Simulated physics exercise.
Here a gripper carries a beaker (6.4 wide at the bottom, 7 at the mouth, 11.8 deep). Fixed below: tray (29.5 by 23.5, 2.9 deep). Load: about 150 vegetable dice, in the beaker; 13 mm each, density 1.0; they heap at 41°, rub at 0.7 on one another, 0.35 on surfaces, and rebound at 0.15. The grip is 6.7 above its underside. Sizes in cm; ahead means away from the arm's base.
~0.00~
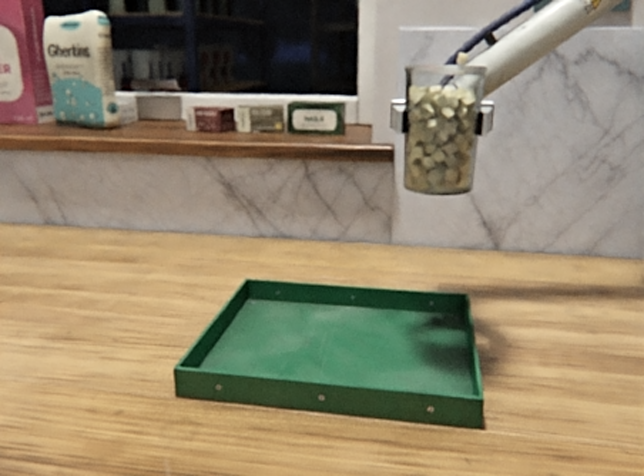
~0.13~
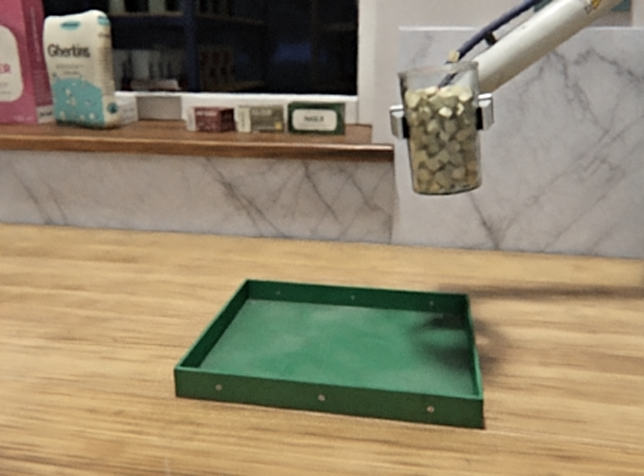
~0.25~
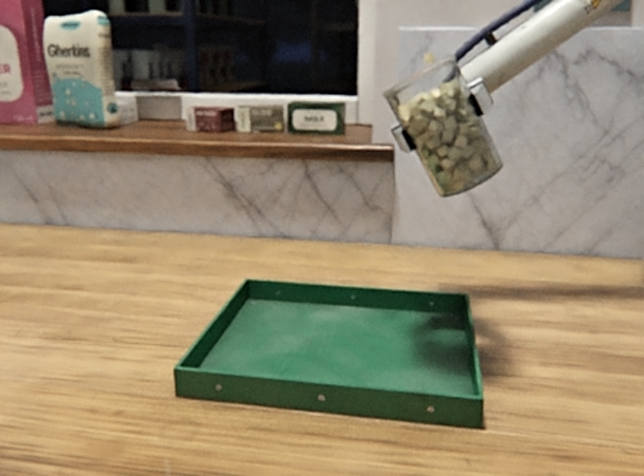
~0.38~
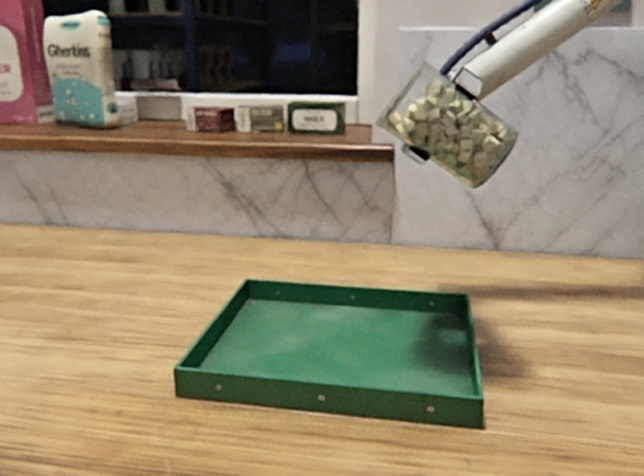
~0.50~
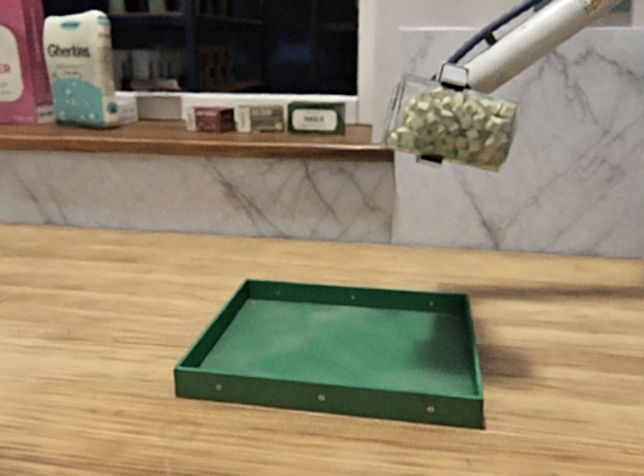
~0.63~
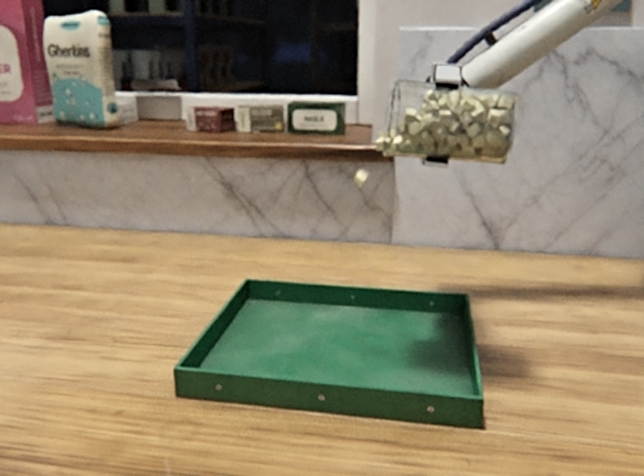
Gripper arm tilting a clear beaker of pale vegetable dice onto its side above a green tray, one piece dropping from the mouth.
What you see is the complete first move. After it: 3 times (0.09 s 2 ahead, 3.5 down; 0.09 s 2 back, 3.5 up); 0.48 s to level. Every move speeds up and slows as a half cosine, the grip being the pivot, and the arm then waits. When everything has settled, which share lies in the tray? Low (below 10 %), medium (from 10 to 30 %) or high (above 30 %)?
Share in the tray: Medium (from 10 to 30 %).
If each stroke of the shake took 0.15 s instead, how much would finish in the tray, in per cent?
Then about 5 per cent.
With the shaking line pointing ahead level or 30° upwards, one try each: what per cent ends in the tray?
About 80 and 95 per cent.
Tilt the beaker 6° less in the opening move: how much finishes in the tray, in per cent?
About 10 per cent.
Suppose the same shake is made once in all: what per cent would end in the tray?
Then about 5 per cent.
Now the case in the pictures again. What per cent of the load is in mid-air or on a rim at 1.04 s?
About 5 per cent.
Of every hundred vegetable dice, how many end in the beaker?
Roughly 80 per cent.
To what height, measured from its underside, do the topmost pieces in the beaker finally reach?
Roughly 11.0 cm.
After 1.04 s, tilted 86° forward, highest piece 27 above the table; 134 in the beaker, 6 in the tray, 7 in flight or on a rim.
After 1.45 s, tilted 33° forward, highest piece 30 above the table; 121 in the beaker, 26 in the tray.
After 1.85 s, level, highest piece 32 above the table; 121 in the beaker, 26 in the tray.
After 2.90 s, level, highest piece 32 above the table; 121 in the beaker, 26 in the tray.
At rest, 121 in the beaker, 26 in the tray. That is 18 % in the tray.
